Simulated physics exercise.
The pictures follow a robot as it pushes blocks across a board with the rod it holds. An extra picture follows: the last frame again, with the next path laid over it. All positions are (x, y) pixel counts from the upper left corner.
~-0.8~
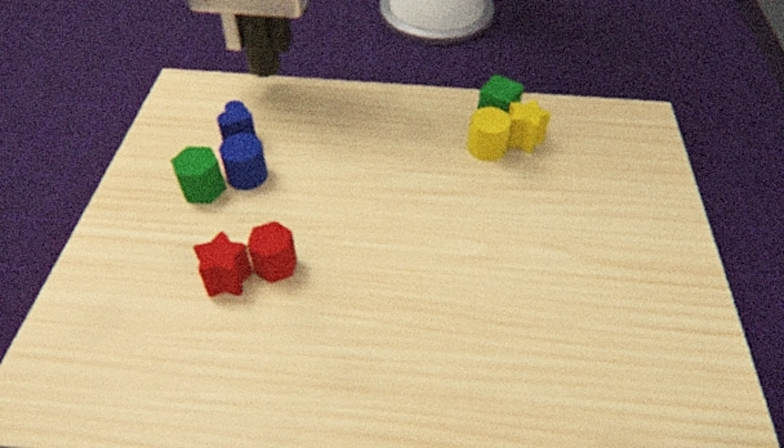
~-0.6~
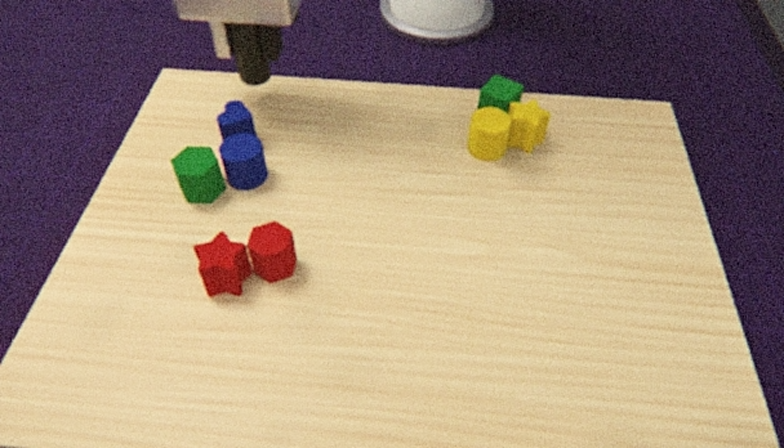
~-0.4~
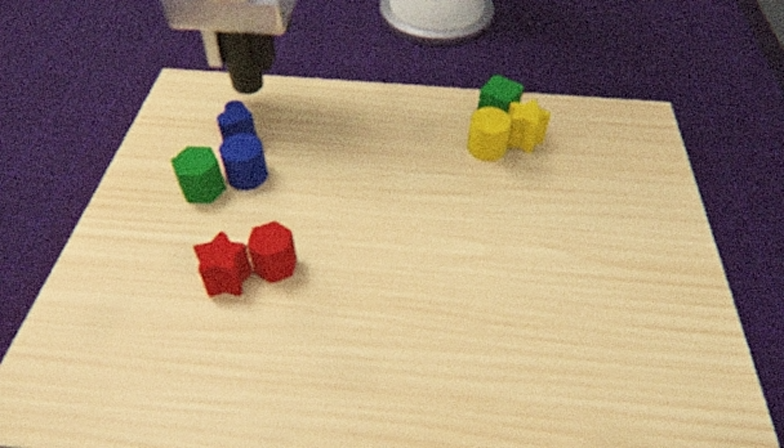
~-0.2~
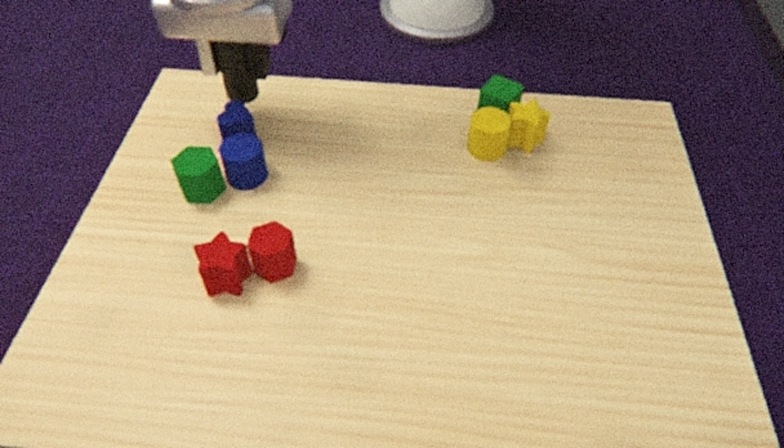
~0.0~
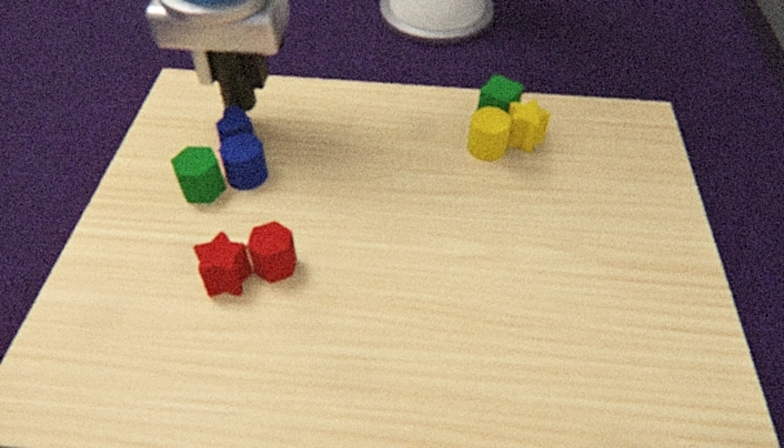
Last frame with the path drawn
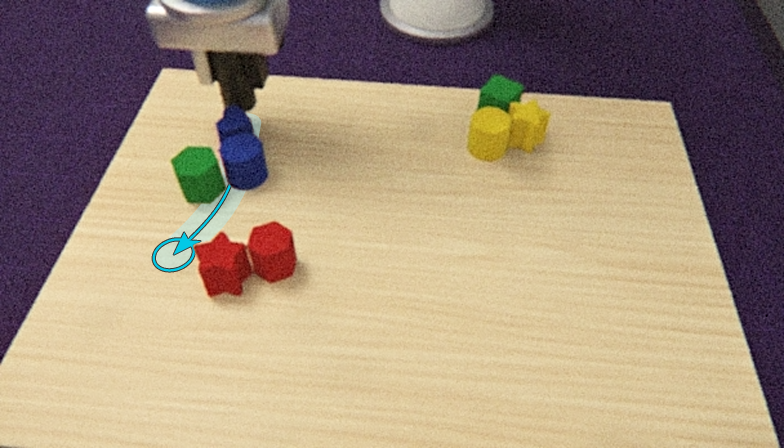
Robot arm with a dark rod edging slightly left and down to the small blue block, other coloured blocks staying still.
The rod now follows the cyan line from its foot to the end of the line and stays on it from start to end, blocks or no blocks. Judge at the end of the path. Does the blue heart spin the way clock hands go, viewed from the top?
The answer is no.
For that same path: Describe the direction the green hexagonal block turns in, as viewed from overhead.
Turns clockwise.
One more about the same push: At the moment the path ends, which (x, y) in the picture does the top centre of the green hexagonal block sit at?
It ends at (126, 213).
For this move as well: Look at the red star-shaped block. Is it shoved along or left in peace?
It will remain on its spot.
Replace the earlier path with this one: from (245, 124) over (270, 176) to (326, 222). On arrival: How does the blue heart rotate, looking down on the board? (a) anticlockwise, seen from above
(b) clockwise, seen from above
Answer: B.
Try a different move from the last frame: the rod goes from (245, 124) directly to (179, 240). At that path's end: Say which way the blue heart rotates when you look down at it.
Viewed from above, counterclockwise.
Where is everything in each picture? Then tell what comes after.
In the first frame, rod tip at (265, 69); block tops, green hexagonal block at (194, 160); red star-shaped block at (218, 251); blue heart at (234, 112); blue circle at (240, 147).
In the second frame, rod at (256, 77); blocks unchanged.
In the third frame, rod at (248, 86); blocks unchanged.
In the fourth frame, rod at (243, 95); blocks unchanged.
In the fifth frame, rod at (241, 105); green hexagonal block at (194, 160); red star-shaped block at (218, 251); blue heart at (233, 118); blue circle at (240, 147).
Path on the board, from (245, 124) over (230, 186) to (174, 255).
The first path, step by step. One third of the way, rod at (231, 145); green hexagonal block at (182, 178), turned 55° clockwise; blue heart at (223, 162); blue circle at (249, 181).
Two thirds of the way, rod at (211, 190); green hexagonal block at (164, 192), turned 85° clockwise; blue heart at (220, 204), turned 70° anticlockwise; blue circle at (261, 199).
At the end, rod at (166, 236); green hexagonal block at (126, 213), turned 165° clockwise; red star-shaped block in place; blue heart at (215, 218), turned 125° anticlockwise; blue circle at (261, 199).
